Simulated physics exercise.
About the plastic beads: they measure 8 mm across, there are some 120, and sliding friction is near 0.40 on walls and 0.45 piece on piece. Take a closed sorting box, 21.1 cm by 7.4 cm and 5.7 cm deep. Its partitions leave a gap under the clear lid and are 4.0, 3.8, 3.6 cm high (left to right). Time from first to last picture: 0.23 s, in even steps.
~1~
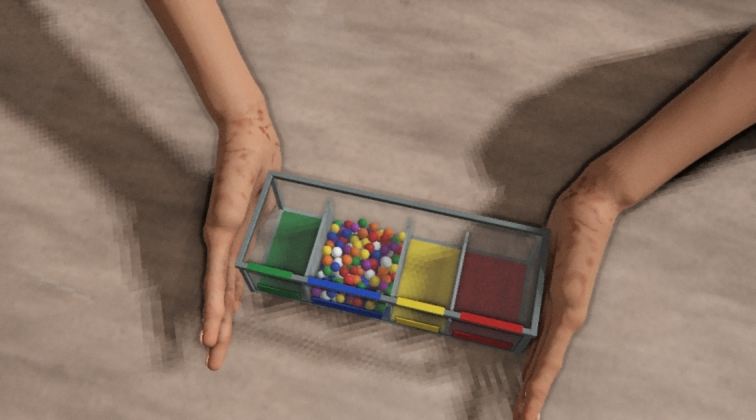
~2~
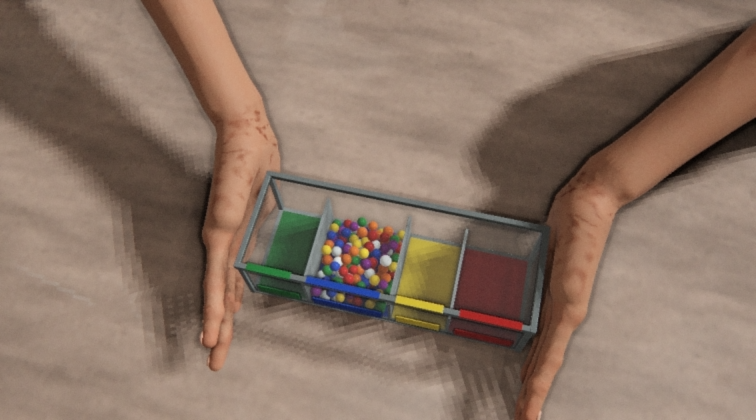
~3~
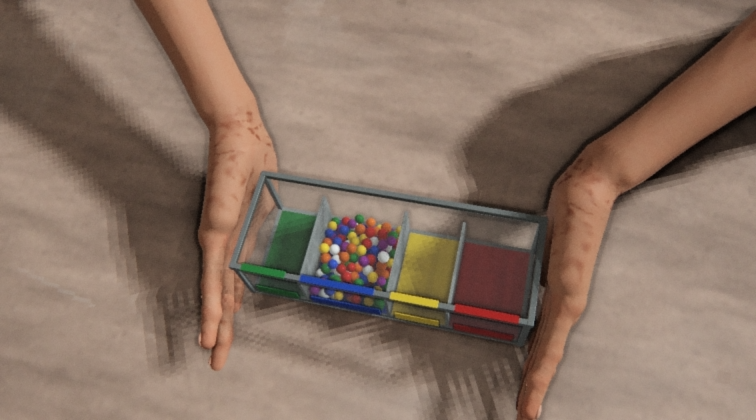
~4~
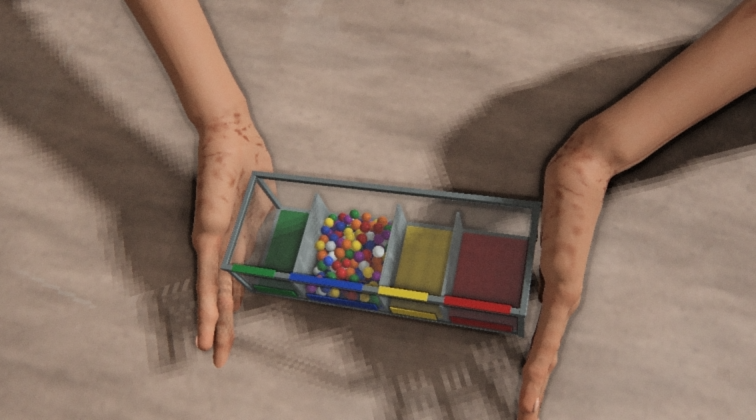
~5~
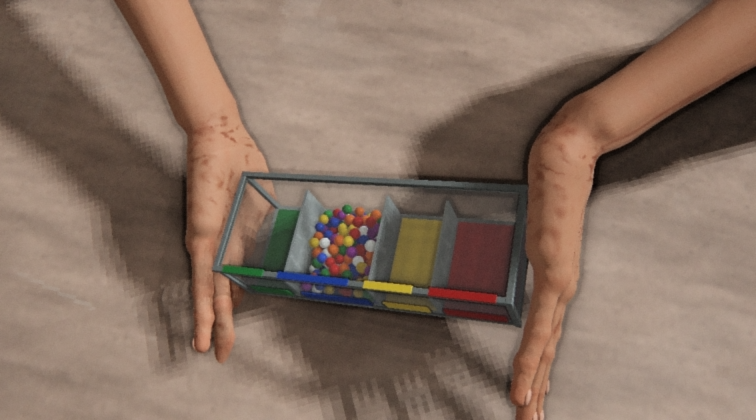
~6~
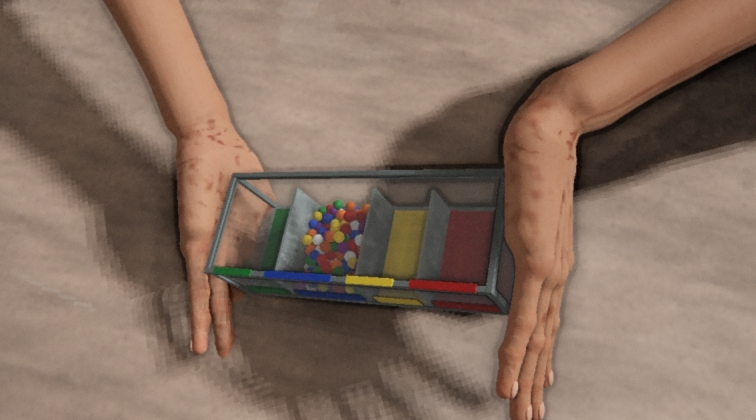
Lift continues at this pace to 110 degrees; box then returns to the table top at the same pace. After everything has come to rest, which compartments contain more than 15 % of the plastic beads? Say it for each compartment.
Outcome: Red: Misses the mark; blue: Passes the mark; green: Passes the mark; yellow: Misses the mark.
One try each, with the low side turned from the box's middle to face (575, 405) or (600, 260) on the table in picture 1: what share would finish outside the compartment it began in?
Near 55 and 80 percent, in that order.
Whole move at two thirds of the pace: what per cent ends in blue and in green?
Blue 70 %, green 30 %.
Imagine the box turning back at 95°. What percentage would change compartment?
About 40 per cent.
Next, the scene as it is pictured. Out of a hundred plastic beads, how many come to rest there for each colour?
Red 0; blue 50; green 50; yellow 0 (per cent).
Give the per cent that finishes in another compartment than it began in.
50 per cent, roughly.
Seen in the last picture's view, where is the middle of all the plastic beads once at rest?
Close to pixel (312, 266).
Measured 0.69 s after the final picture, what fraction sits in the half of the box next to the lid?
Estimate: Near 70 per cent.
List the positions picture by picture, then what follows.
Box tilt 0 degrees, front corners at (242, 263) and (530, 330); blue 100 %, in the first picture.
Box tilt 1 degrees, front corners at (241, 264) and (530, 327), in the second picture.
Box tilt 5 degrees, front corners at (236, 264) and (528, 320), lowest corner left front, in the third picture.
Box tilt 11 degrees, front corners at (228, 265) and (520, 310), lowest corner left front, in the fourth picture.
Box tilt 17 degrees, front corners at (219, 267) and (507, 299), lowest corner left front, in the fifth picture.
Box tilt 24 degrees, front corners at (211, 269) and (487, 287), lowest corner left front; blue 100 %, in the sixth picture.
Then, 0.69 s after the last picture, tilt 109 degrees; blue 75 %, green 25 %.
Then, 1.15 s after the last picture, tilt 47 degrees; blue 50 %, green 50 %.
Then, 1.67 s after the last picture, tilt 0 degrees; blue 50 %, green 50 %.
In the end, red 0 %, blue 50 %, green 50 %, yellow 0 %.
